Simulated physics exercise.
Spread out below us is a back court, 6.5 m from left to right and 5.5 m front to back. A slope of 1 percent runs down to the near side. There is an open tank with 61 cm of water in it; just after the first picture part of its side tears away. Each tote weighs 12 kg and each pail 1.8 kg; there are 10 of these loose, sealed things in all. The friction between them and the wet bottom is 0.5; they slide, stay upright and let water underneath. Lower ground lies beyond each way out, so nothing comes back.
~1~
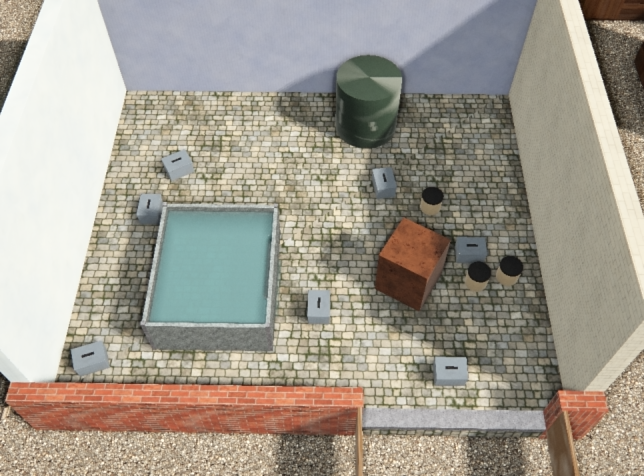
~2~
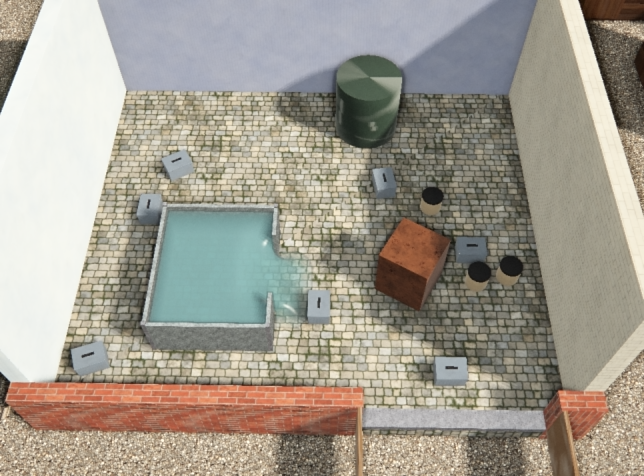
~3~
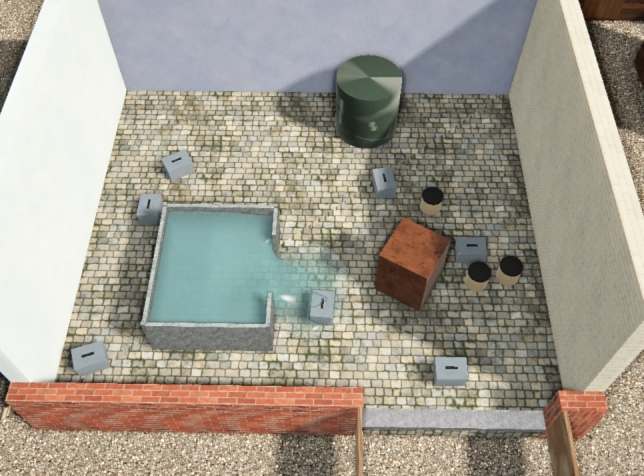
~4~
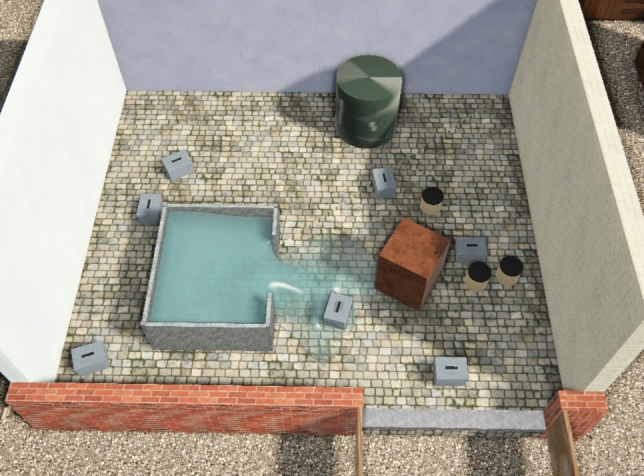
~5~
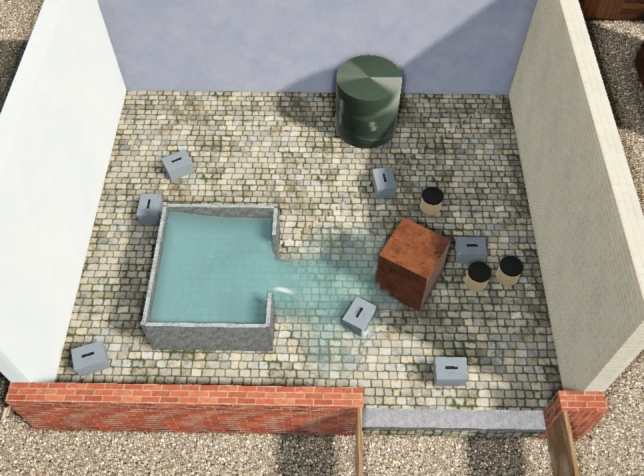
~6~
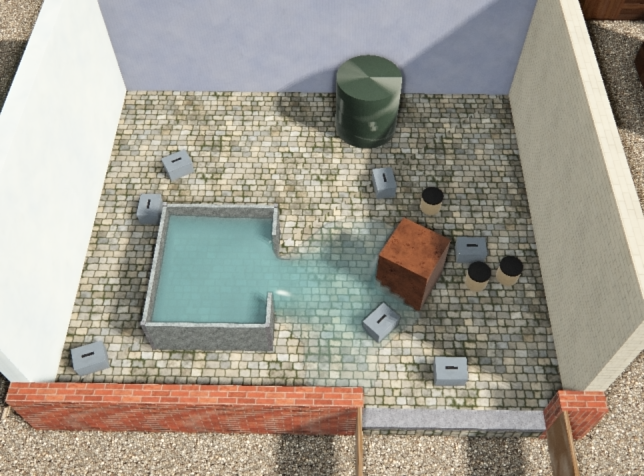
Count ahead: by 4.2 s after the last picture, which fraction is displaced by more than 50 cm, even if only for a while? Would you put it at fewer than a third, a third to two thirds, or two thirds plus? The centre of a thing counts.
Centre band.
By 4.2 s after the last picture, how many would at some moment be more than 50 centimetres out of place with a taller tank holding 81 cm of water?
The count would be 5.
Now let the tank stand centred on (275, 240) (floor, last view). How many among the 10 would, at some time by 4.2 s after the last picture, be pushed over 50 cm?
The answer would then be 4.
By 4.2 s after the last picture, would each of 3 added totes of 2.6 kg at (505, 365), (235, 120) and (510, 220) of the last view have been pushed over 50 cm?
Result, in sequence: Above the mark / below the mark / below the mark.
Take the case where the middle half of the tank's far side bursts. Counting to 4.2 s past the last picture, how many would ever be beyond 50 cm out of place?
In that case the number is 1.
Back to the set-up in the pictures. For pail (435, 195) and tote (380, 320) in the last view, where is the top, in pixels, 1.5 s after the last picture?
Estimated pixels: (508, 105) and (536, 408).
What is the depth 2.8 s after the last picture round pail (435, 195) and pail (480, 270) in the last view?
Close to 13 and 1 centimetres.
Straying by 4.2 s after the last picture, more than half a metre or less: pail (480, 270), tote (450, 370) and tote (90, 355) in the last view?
Listed in sequence: Lower; higher; lower for the last.
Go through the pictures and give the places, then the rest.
The first frame shows a tote at (319, 303) rests on the ground; a tote at (88, 355), on the bottom; water covers 2.7 m2; 0 of 10 have shifted.
The second frame shows a tote at (319, 303), on the bottom; a tote at (88, 355) rests on the ground; 3.2 m2 under water; 0 of 10 have shifted.
The third frame shows a tote at (322, 303) rests on the ground, 5 cm from its start; a tote at (88, 355), on the bottom; water covers 3.8 m2; 0 of 10 have shifted.
The fourth frame shows a tote at (338, 307), on the bottom, 27 cm from its start; a tote at (88, 355), on the bottom; 4.7 m2 under water; 1 of 10 have shifted.
The fifth frame shows a tote at (359, 312), on the bottom, 56 cm from its start; a tote at (88, 355), on the bottom; water covers 5.4 m2; 1 of 10 have shifted.
The sixth frame shows a tote at (381, 319), on the bottom, 86 cm from its start; a tote at (88, 355) rests on the ground; 6.2 m2 under water; 1 of 10 have shifted.
Then, 0.4 s after the last picture 1 of 10 are over 50 cm from their spots; 0 afloat.
Then, 1.5 s after the last picture 3 of 10 are over 50 cm from their spots; 2 afloat.
Then, 2.8 s after the last picture 4 of 10 are over 50 cm from their spots; 1 afloat.
Then, 4.2 s after the last picture 4 of 10 are over 50 cm from their spots, and 4 have been at some point; 3 afloat.
